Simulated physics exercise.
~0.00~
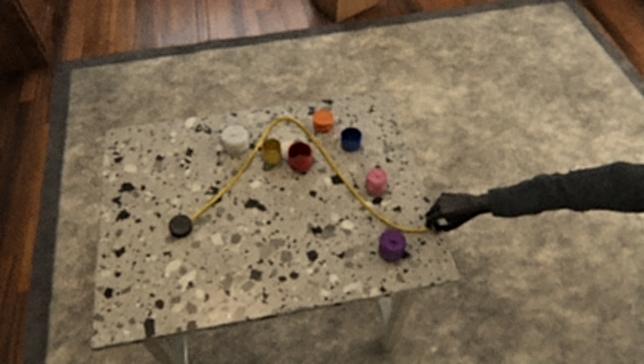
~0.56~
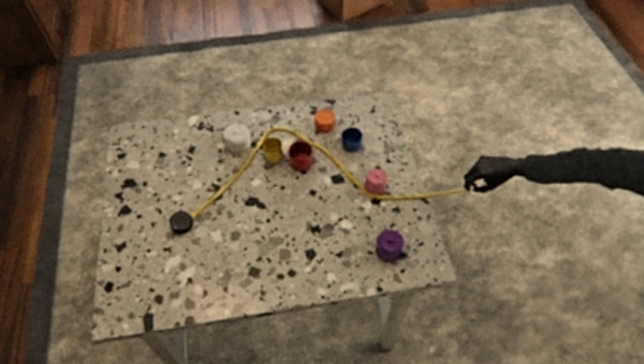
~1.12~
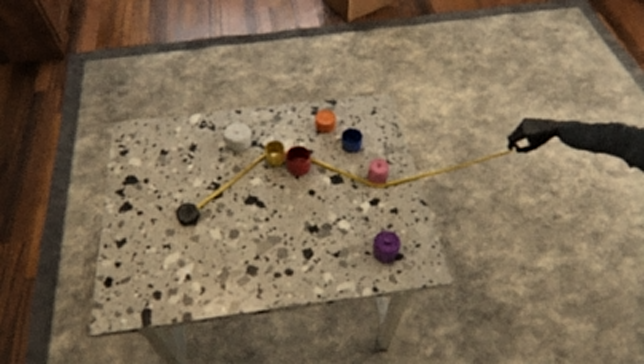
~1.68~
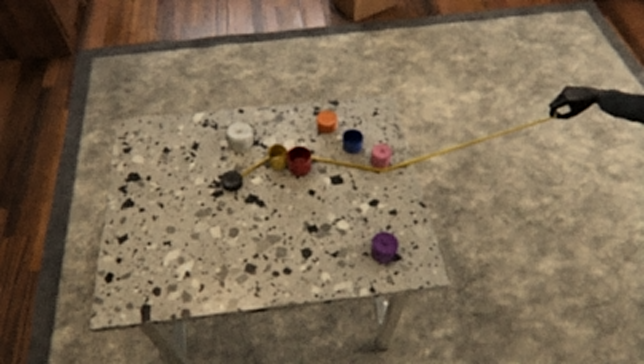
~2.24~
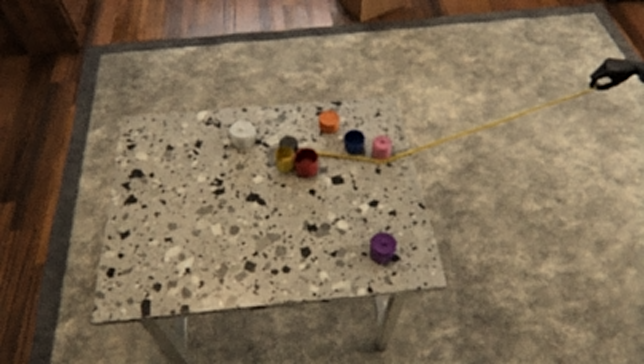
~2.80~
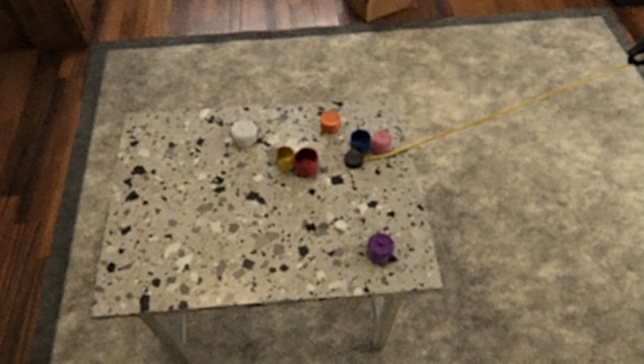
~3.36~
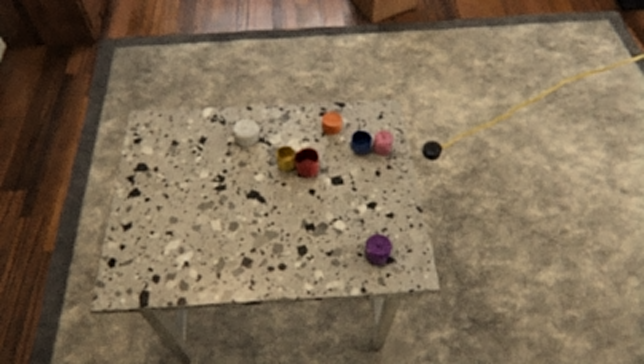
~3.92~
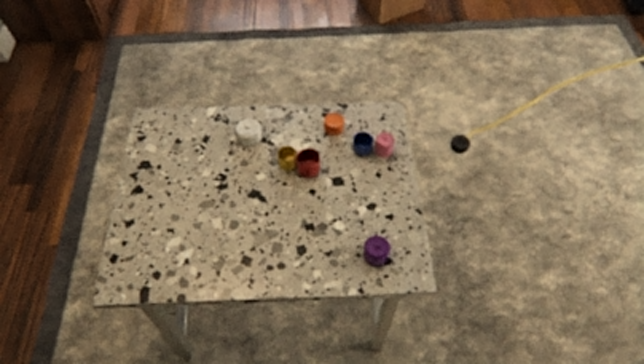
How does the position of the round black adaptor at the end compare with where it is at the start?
At the start the round black adaptor rests on the left part of the speckled table. By the end it is off the table, beyond its right edge, still attached to the yellow lead.
